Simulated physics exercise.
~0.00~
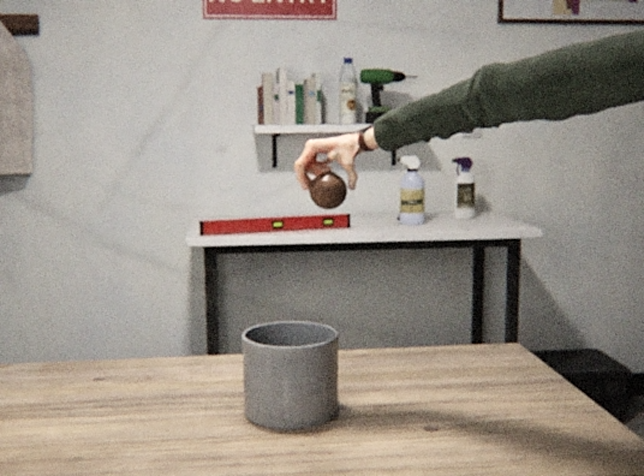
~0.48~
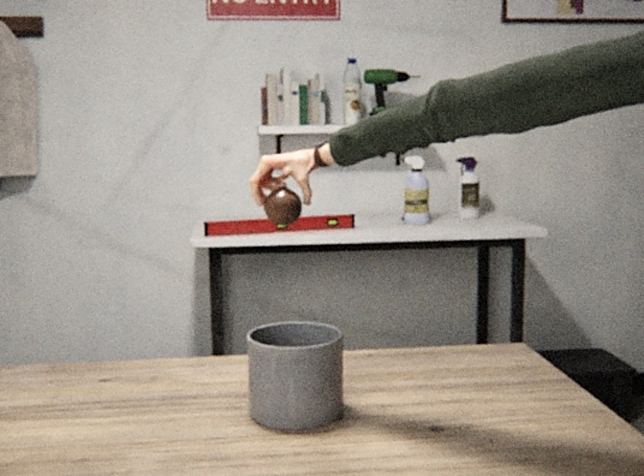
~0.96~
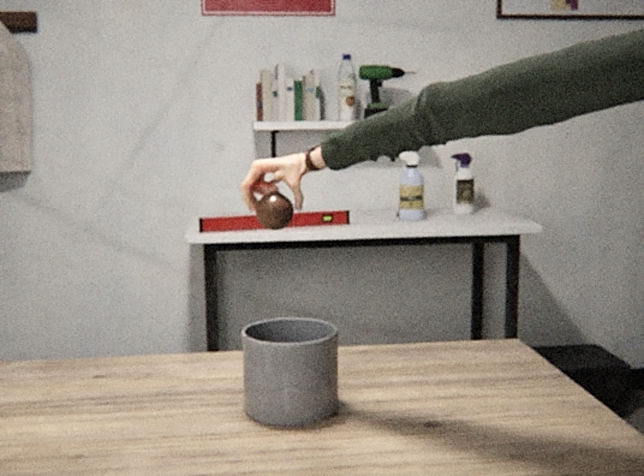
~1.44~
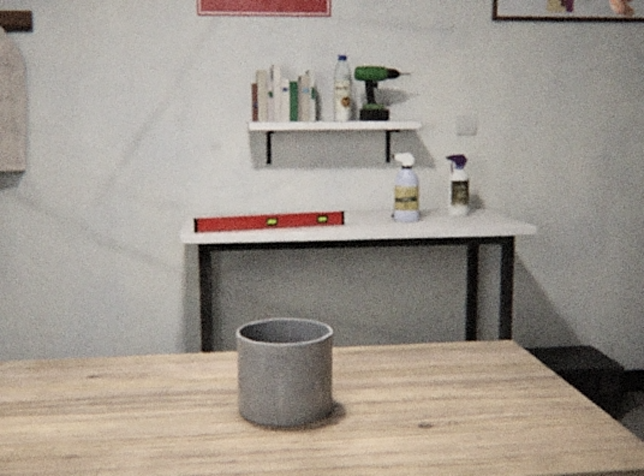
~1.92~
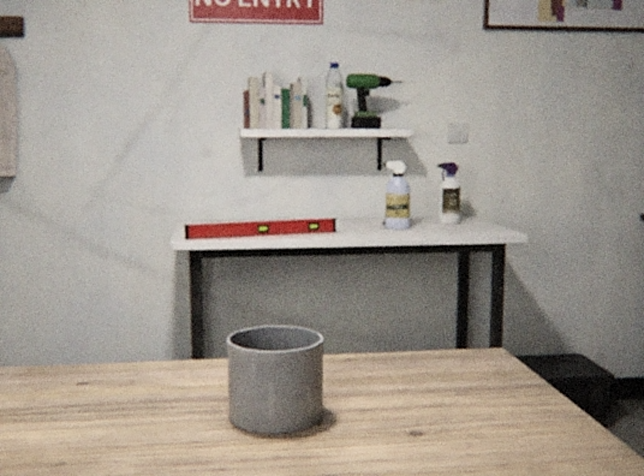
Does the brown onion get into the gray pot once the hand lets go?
Yes, the brown onion is caught by the pot. It is out of sight inside at the end, with none of it showing on the table.
